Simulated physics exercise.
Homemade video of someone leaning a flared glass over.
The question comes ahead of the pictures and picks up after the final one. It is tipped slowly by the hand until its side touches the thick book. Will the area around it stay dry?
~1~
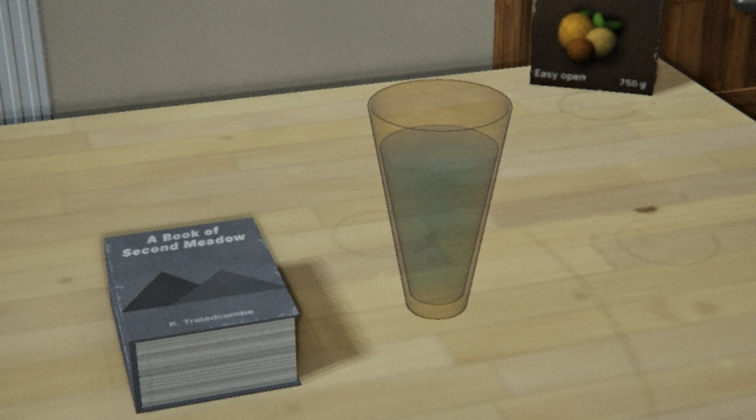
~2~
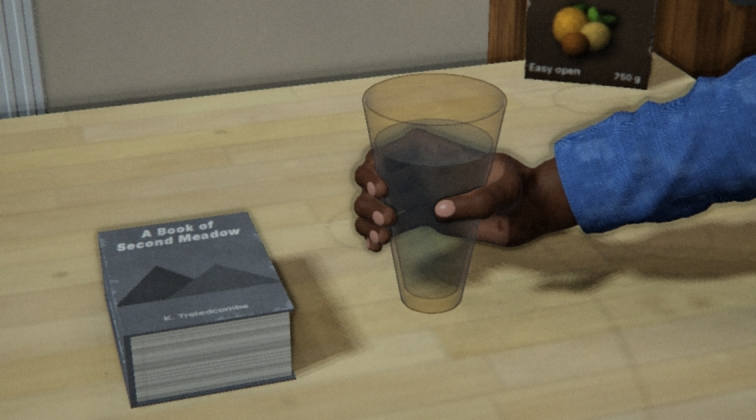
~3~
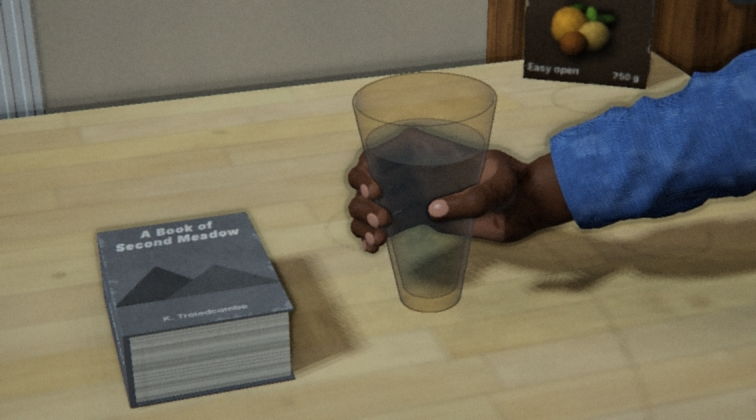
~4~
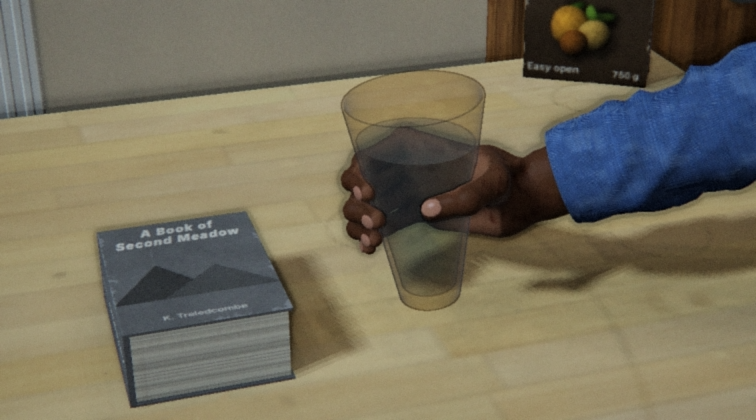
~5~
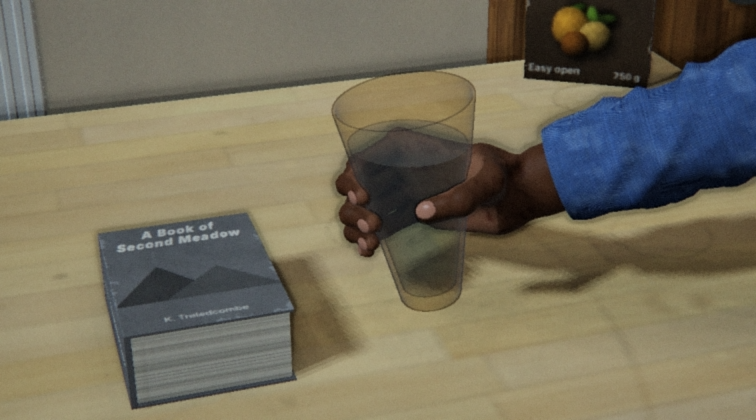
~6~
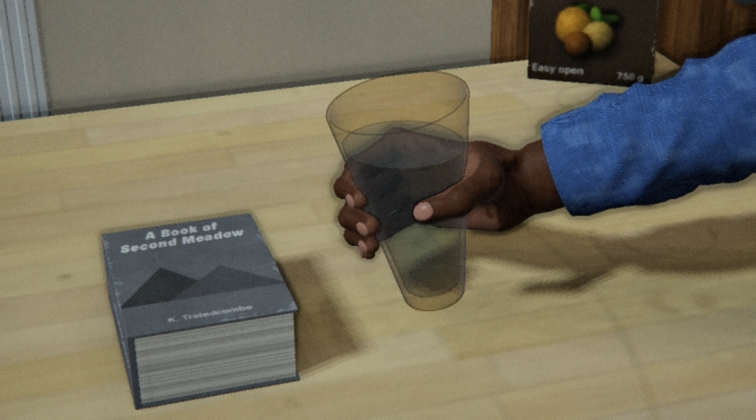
No, there is liquid to wipe up.
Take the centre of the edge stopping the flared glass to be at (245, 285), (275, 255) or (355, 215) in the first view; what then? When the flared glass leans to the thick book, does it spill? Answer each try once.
In that order: Spills, leaks, loses none.
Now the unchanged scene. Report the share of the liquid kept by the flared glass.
About 75 per cent.
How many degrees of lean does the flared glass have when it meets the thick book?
I'd put it at roughly 50 degrees from the vertical.
Soon after, the flared glass leans by about 30°; nothing has left it.
Later, the flared glass leans by about 45°; some has gone over its rim; nearly all of the water is inside.
In the end, the flared glass leans by about 50°, against the thick book; some has gone over its rim; about three quarters of the water is inside.
